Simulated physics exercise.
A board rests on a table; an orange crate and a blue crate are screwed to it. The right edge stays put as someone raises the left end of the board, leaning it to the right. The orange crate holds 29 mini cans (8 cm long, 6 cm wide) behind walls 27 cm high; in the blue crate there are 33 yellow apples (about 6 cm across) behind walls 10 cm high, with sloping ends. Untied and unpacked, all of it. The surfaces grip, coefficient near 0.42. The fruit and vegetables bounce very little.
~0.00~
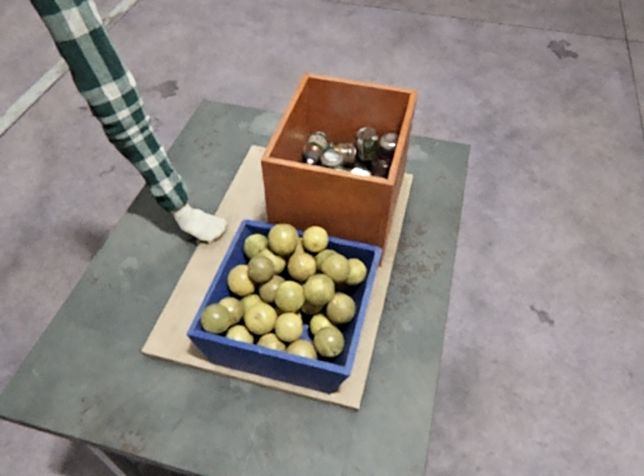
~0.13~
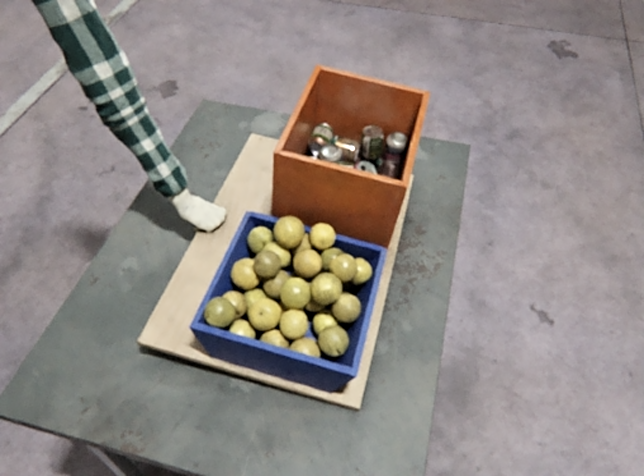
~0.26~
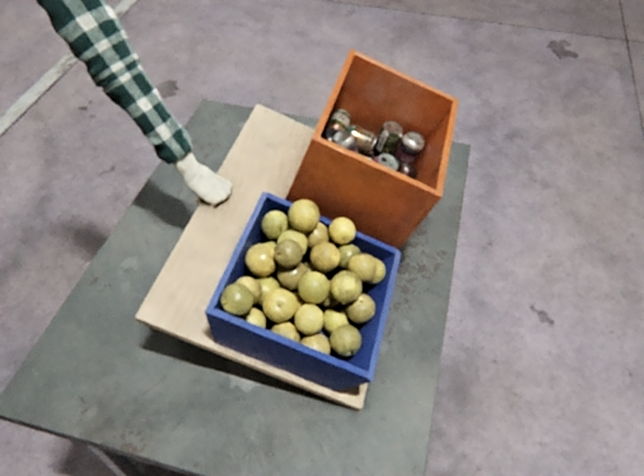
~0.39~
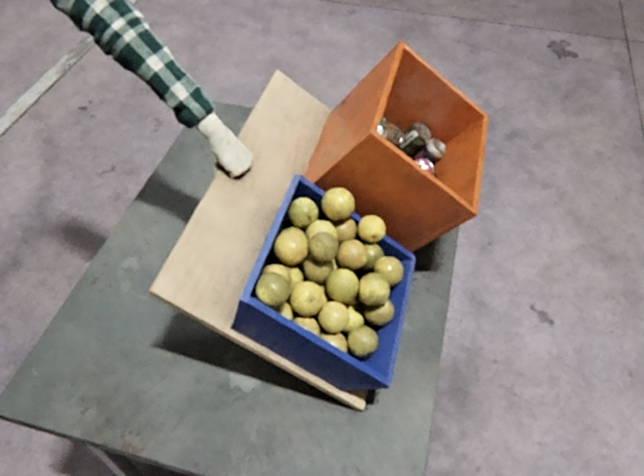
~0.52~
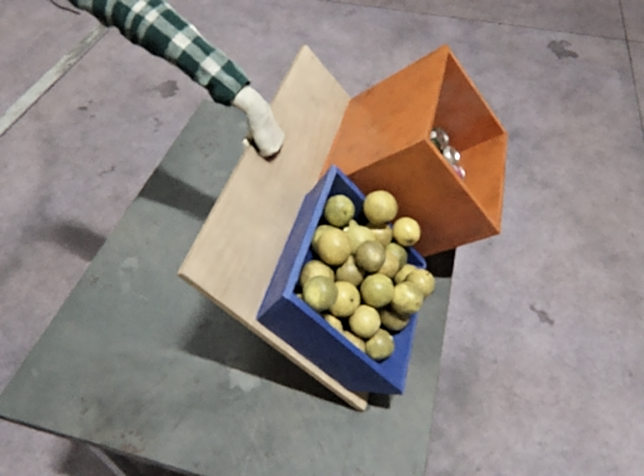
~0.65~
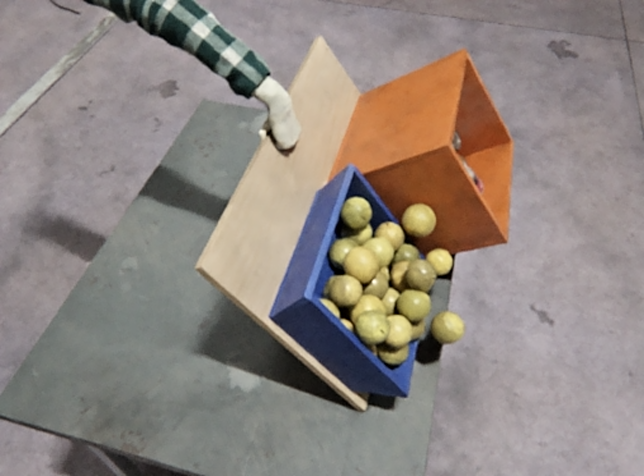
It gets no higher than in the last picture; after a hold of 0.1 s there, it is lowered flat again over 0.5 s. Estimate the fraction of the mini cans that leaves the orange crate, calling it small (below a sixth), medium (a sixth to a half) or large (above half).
The fraction is small.
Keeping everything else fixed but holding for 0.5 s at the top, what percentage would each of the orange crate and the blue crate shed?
That would cost orange crate 0 per cent of its load and blue crate 30 per cent.
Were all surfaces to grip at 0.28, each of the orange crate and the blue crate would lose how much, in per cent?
Orange crate 0, blue crate 20 per cent.
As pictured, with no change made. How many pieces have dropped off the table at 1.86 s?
Roughly 8.
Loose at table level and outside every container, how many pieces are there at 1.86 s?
Some 1 in number.
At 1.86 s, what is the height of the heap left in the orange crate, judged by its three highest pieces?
16 cm, more or less.
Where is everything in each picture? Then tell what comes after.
In the first frame (each is followed by its nearest rim corner in this view), orange crate, (387, 181); blue crate, (344, 370); 0° from level; none out.
Orange crate, (402, 183); blue crate, (351, 371); 6° from level, in the second frame.
Orange crate, (436, 192); blue crate, (368, 375); 19° from level, in the third frame.
Orange crate, (473, 209); blue crate, (387, 382); 35° from level, in the fourth frame.
Orange crate, (498, 228); blue crate, (402, 388); 48° from level, in the fifth frame.
Orange crate, (506, 236); blue crate, (407, 392); 54° from level; 1 out, in the sixth frame.
After 0.84 s, tilt 49°; orange crate 29 in, 0 out and blue crate 25 in, 8 out.
After 1.08 s, tilt 14°; orange crate 29 in, 0 out and blue crate 23 in, 10 out.
After 1.42 s, tilt 0°; orange crate 29 in, 0 out and blue crate 23 in, 10 out.
Final count (at 1.86 s), orange crate 29 in, 0 out and blue crate 23 in, 10 out. Asked share, 0 of 29, 0 per cent.
